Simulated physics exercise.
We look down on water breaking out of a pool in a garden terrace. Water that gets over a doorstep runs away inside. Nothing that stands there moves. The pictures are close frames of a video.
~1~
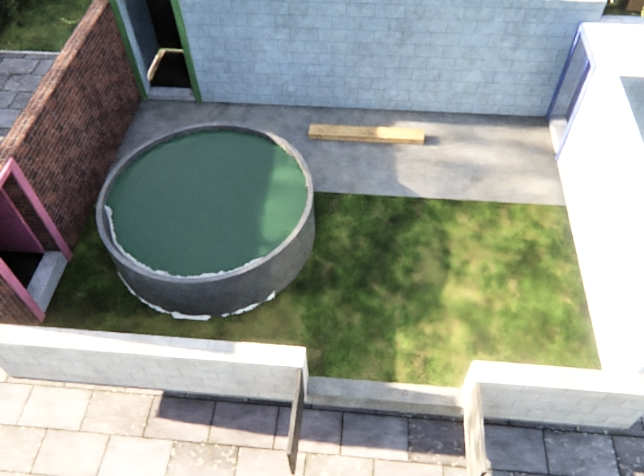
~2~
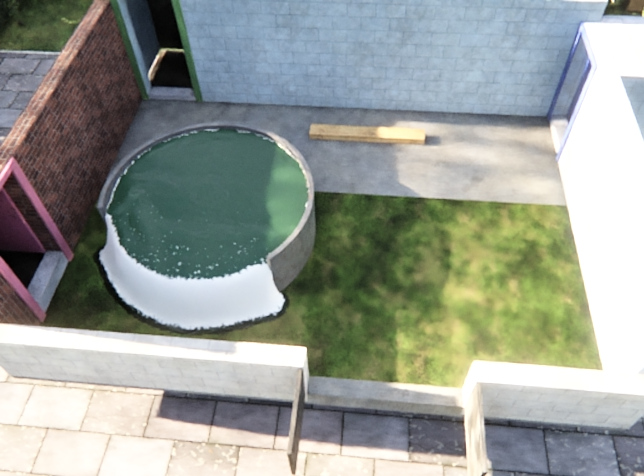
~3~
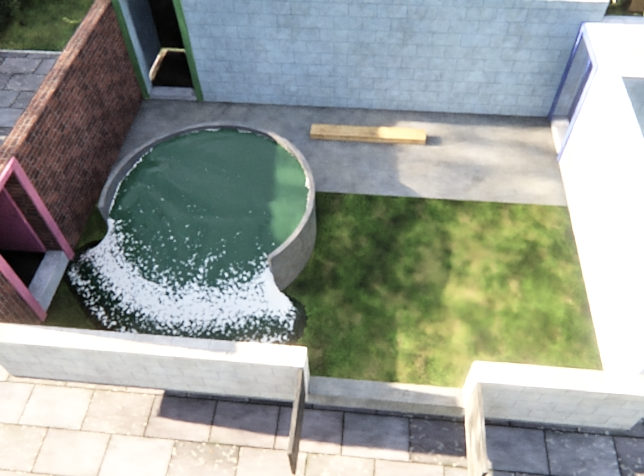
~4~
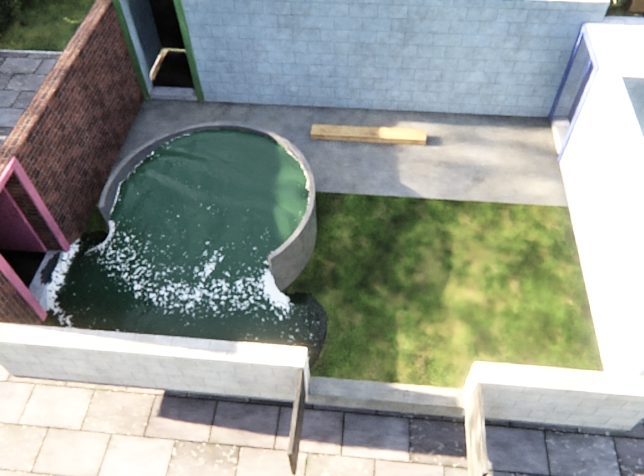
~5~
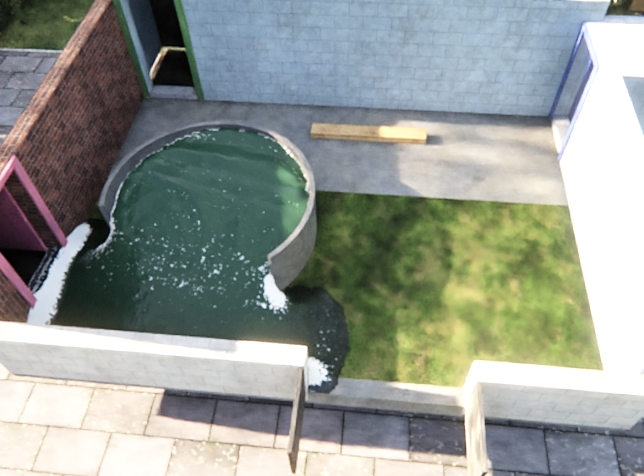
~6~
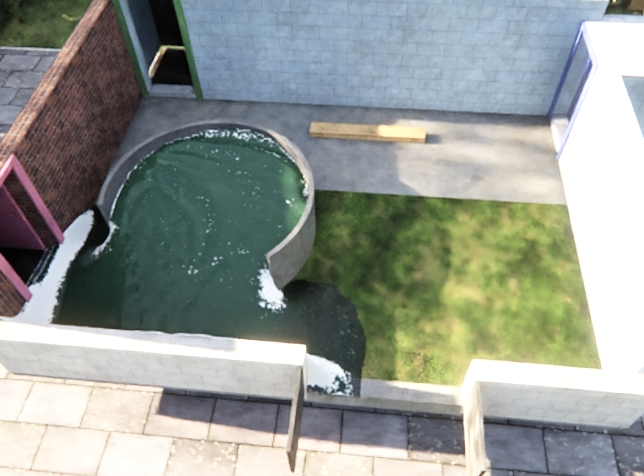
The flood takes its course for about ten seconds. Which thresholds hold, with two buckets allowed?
One by one: The green door takes more than that; the pink door takes more than that; the blue door stays under that.
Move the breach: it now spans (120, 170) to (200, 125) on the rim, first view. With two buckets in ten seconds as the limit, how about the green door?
One by one: The green one is over.
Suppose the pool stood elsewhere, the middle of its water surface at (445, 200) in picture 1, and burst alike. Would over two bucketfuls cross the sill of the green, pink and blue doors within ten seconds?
One by one: Green holds; pink is under; blue is under.
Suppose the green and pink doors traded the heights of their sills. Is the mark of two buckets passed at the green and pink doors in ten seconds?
The green door holds, the pink door lets more in.
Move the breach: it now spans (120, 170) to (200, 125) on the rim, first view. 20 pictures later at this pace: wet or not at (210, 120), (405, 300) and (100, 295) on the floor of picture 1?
As listed: Awash, no water, wet.
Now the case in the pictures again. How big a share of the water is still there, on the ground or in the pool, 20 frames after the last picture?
Close to 88 %.
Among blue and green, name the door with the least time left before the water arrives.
The one in green.
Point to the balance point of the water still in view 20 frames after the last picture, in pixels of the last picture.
Close to (233, 259).
A moment on, water covers 25 % of the floor; the green door not reached, the pink door over two buckets in, the blue door not reached.
Next, water covers 40 % of the floor; the green door not reached, the pink door far over two buckets in, the blue door not reached.
Then, water covers 65 % of the floor; the green door over two buckets in, the pink door far over two buckets in, the blue door not reached.
Later, water covers 95 % of the floor; the green door far over two buckets in, the pink door far over two buckets in, the blue door wet at the sill, nothing in.
In the end, water covers 95 % of the floor; the green door far over two buckets in, the pink door far over two buckets in, the blue door wet at the sill, nothing in.
